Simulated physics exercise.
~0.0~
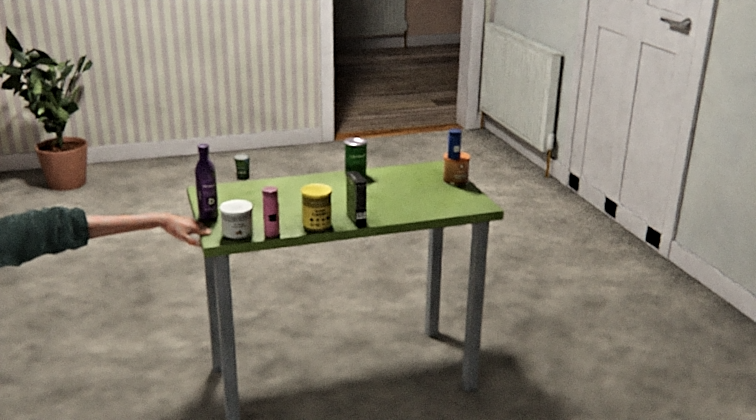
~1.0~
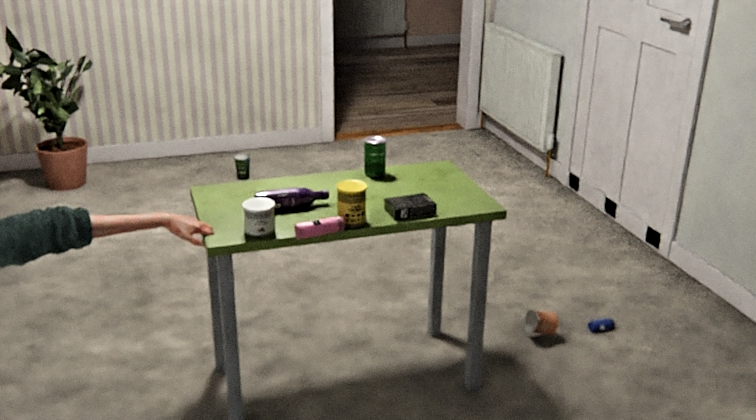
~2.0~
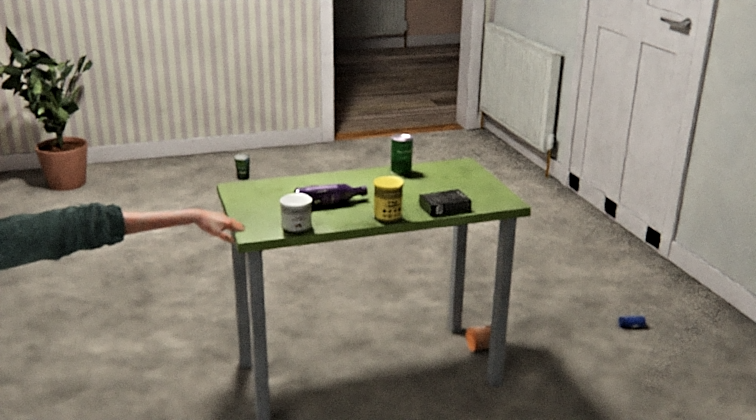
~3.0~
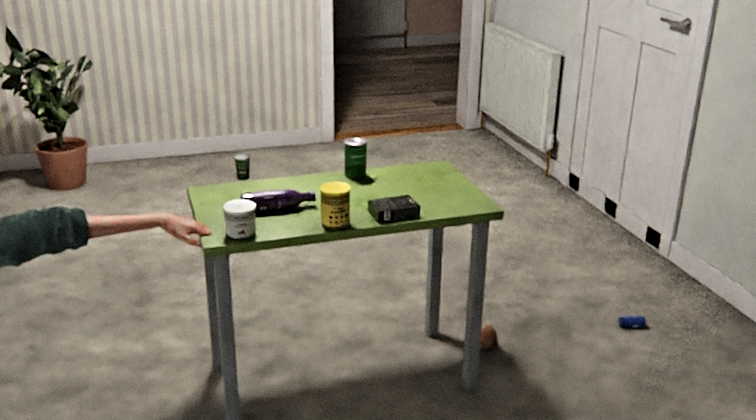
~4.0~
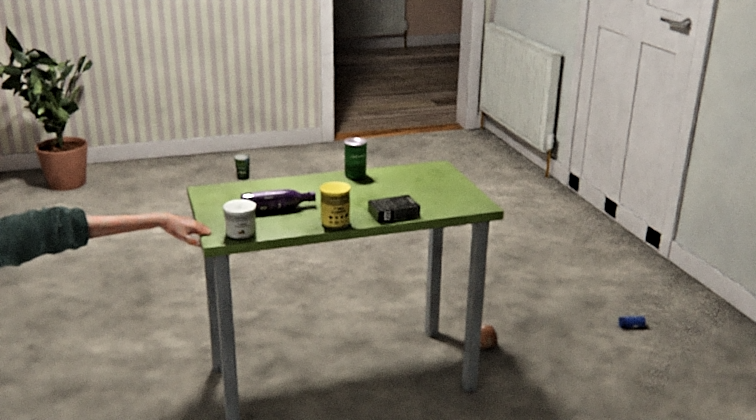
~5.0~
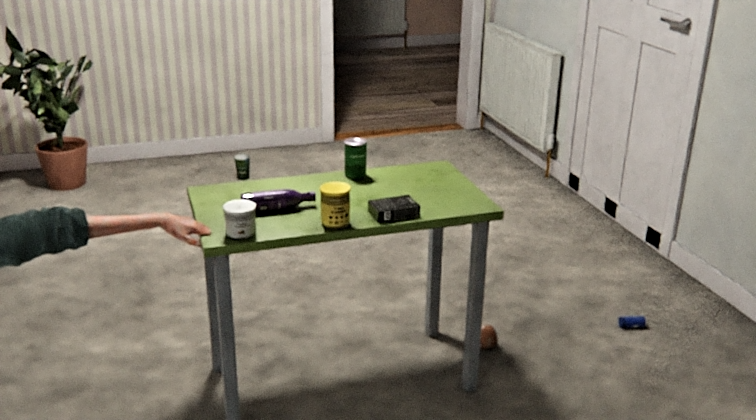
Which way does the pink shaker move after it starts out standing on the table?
It moves to the right as the viewer sees it, ending up on its side before it drops out of view.
